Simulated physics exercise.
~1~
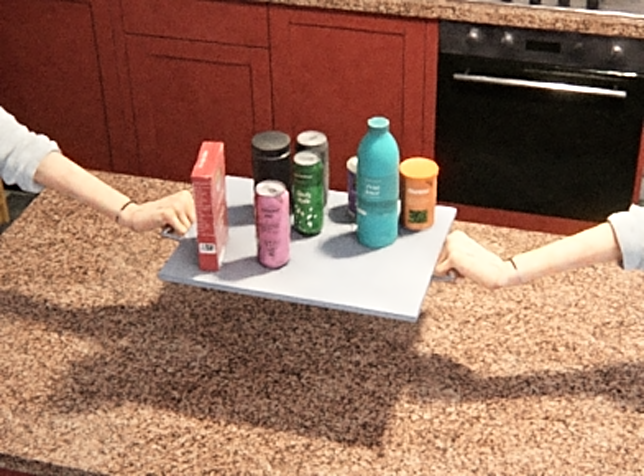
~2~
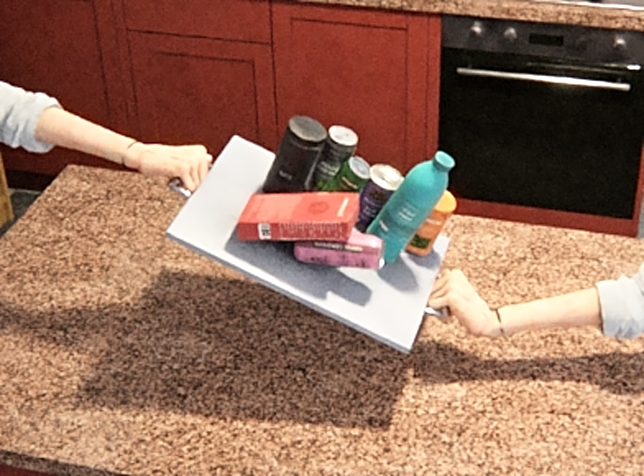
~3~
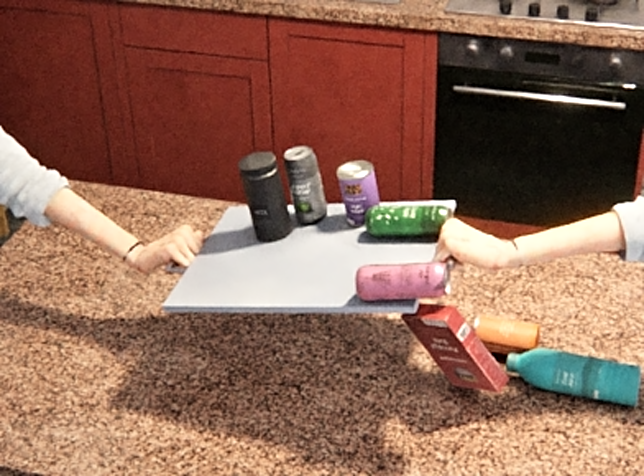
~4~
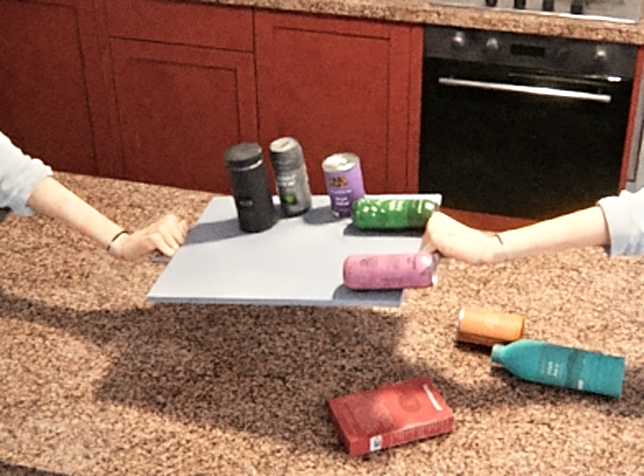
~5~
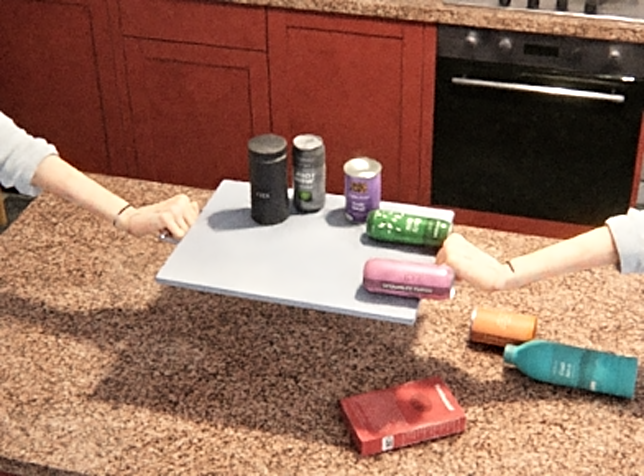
Two hands tilting a rimless tray right, then levelling it, with bottle, orange tin and red packet falling onto the table.
